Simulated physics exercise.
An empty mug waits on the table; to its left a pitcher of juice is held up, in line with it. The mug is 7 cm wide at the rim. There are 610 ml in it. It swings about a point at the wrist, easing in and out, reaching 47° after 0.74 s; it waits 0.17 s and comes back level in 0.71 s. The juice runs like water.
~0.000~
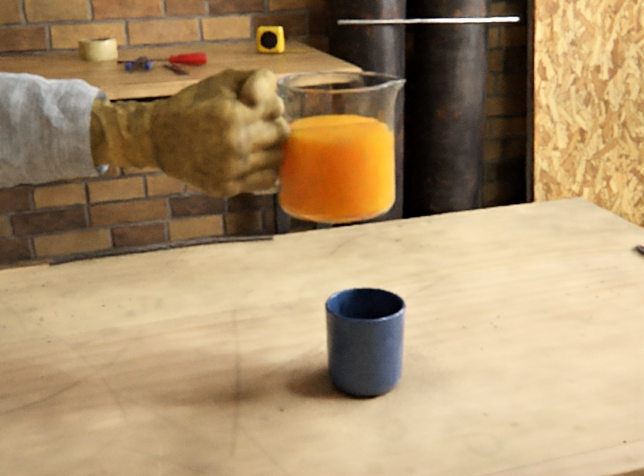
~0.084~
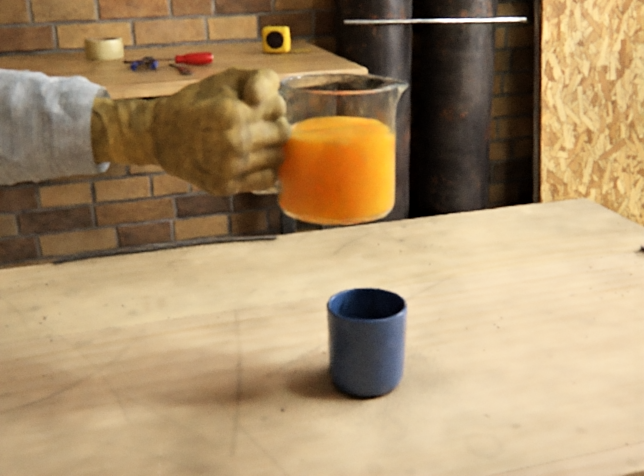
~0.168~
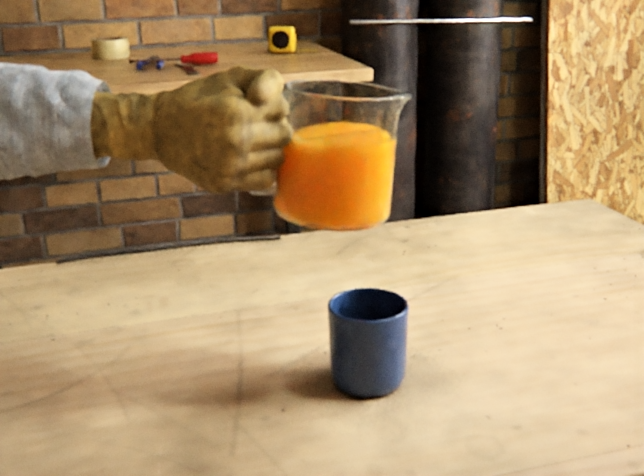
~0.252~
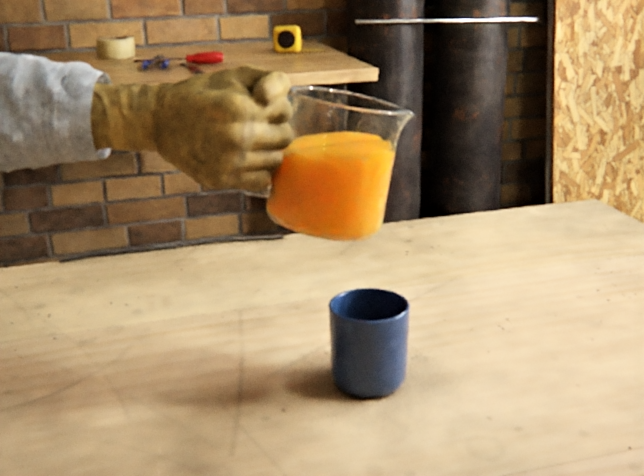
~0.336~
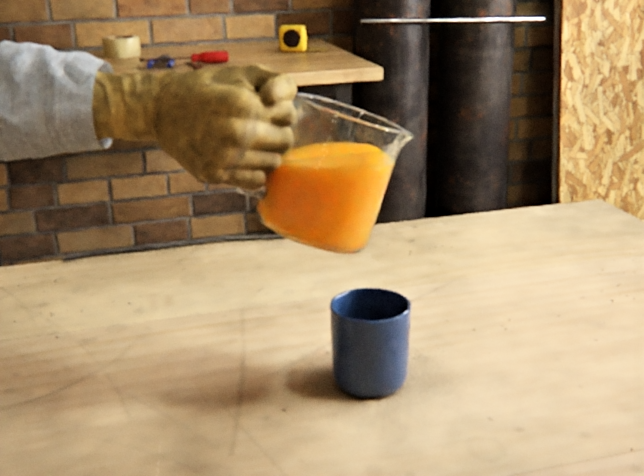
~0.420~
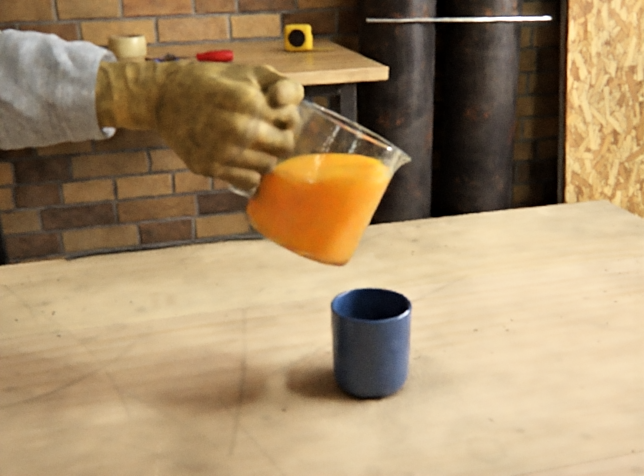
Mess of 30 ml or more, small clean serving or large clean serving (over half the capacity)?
Result: Spilt liquid outside.
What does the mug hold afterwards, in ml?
Some 0 ml.
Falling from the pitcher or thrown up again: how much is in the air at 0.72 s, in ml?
About 10 ml.
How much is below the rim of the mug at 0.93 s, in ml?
About 0 ml.
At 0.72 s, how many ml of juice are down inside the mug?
Close to 0 ml.
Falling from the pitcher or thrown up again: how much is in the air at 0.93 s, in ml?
Close to 25 ml.
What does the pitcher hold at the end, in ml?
Some 560 ml.
After 0.72 s the tilt is 47° and the mug has 0 ml, the pitcher 600 ml, and 0 ml is on the table.
After 0.93 s the tilt is 47° and the mug has 0 ml, the pitcher 570 ml, and 15 ml is on the table.
After 1.16 s the tilt is 34° and the mug has 0 ml, the pitcher 555 ml, and 40 ml is on the table.
After 1.41 s the tilt is 10° and the mug has 0 ml, the pitcher 555 ml, and 55 ml is on the table.
In the end the mug has 0 ml, the pitcher 555 ml, and 55 ml is on the table.
